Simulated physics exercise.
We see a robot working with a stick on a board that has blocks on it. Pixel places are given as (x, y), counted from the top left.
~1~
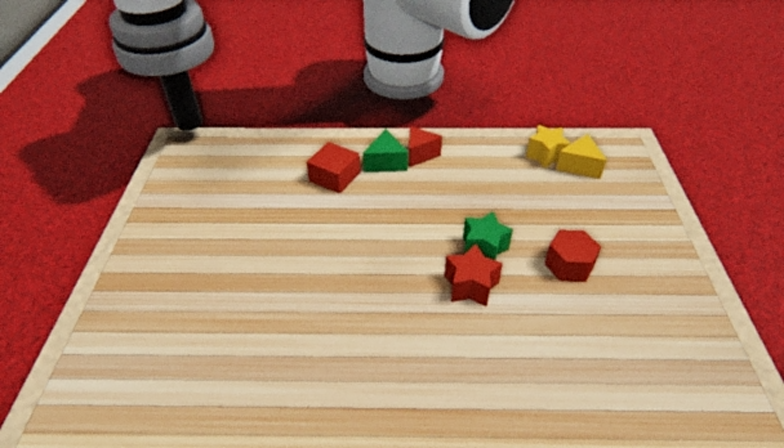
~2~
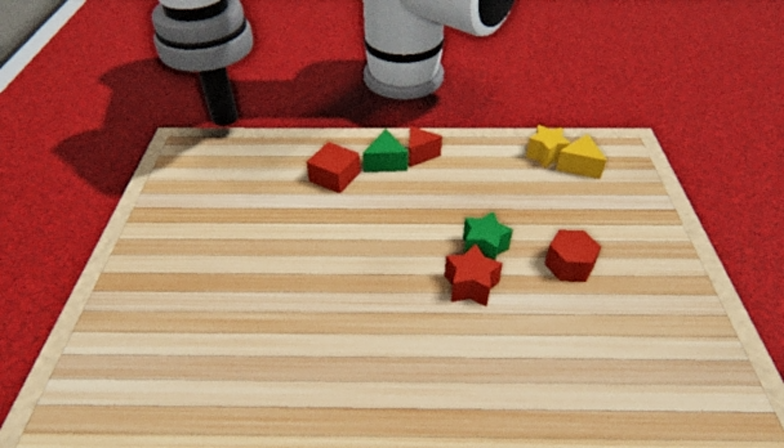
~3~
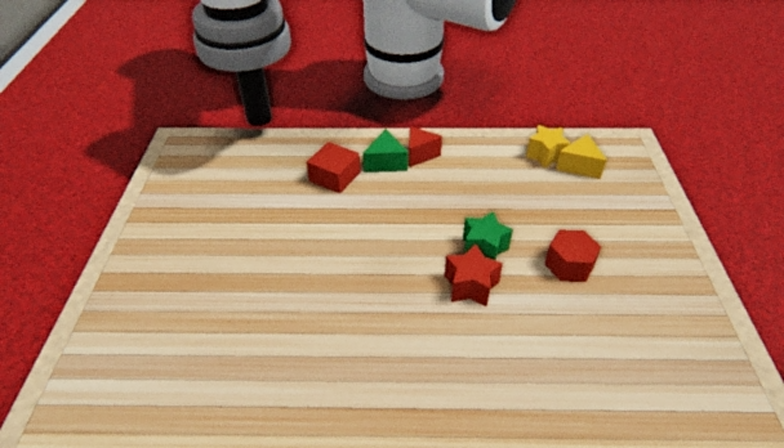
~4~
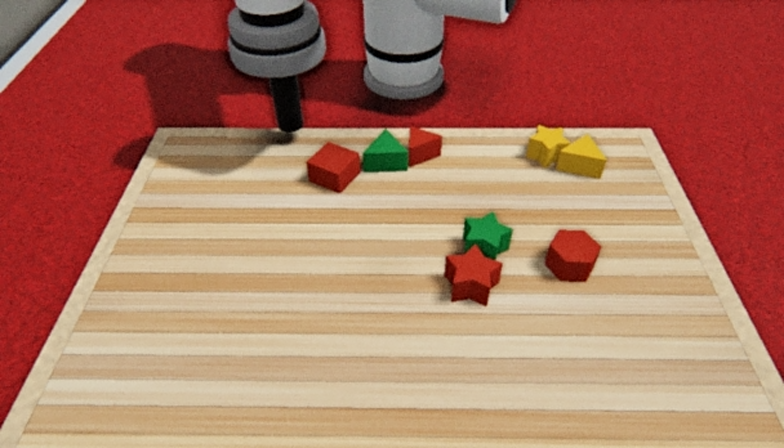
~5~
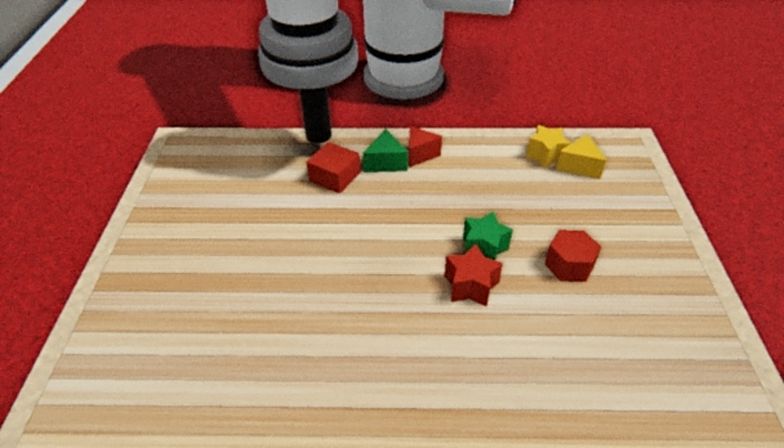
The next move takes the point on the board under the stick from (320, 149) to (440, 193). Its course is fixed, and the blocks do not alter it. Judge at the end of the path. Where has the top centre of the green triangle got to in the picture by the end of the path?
Put as a pixel place, it's (445, 154).
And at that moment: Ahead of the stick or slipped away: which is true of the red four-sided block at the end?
Left aside or behind.
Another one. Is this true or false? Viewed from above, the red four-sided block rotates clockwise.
True
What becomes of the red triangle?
That block is shifted.
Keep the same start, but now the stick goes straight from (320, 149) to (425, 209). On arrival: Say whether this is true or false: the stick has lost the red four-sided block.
That claim is true.
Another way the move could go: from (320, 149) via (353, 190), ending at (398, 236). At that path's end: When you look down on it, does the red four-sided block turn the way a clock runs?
Yes
The first path, step by step. One third of the way, stick (357, 151); red four-sided block (342, 168), turned 45° clockwise.
Two thirds of the way, stick (397, 165); red four-sided block (344, 170), turned 60° clockwise; green triangle (423, 151), turned 45° anticlockwise; red triangle (431, 133), turned 60° anticlockwise.
At the end, stick (441, 179); red four-sided block (344, 170), turned 60° clockwise; green triangle (444, 154), turned 90° anticlockwise; red triangle (433, 133), turned 70° anticlockwise; green star-shaped block still.
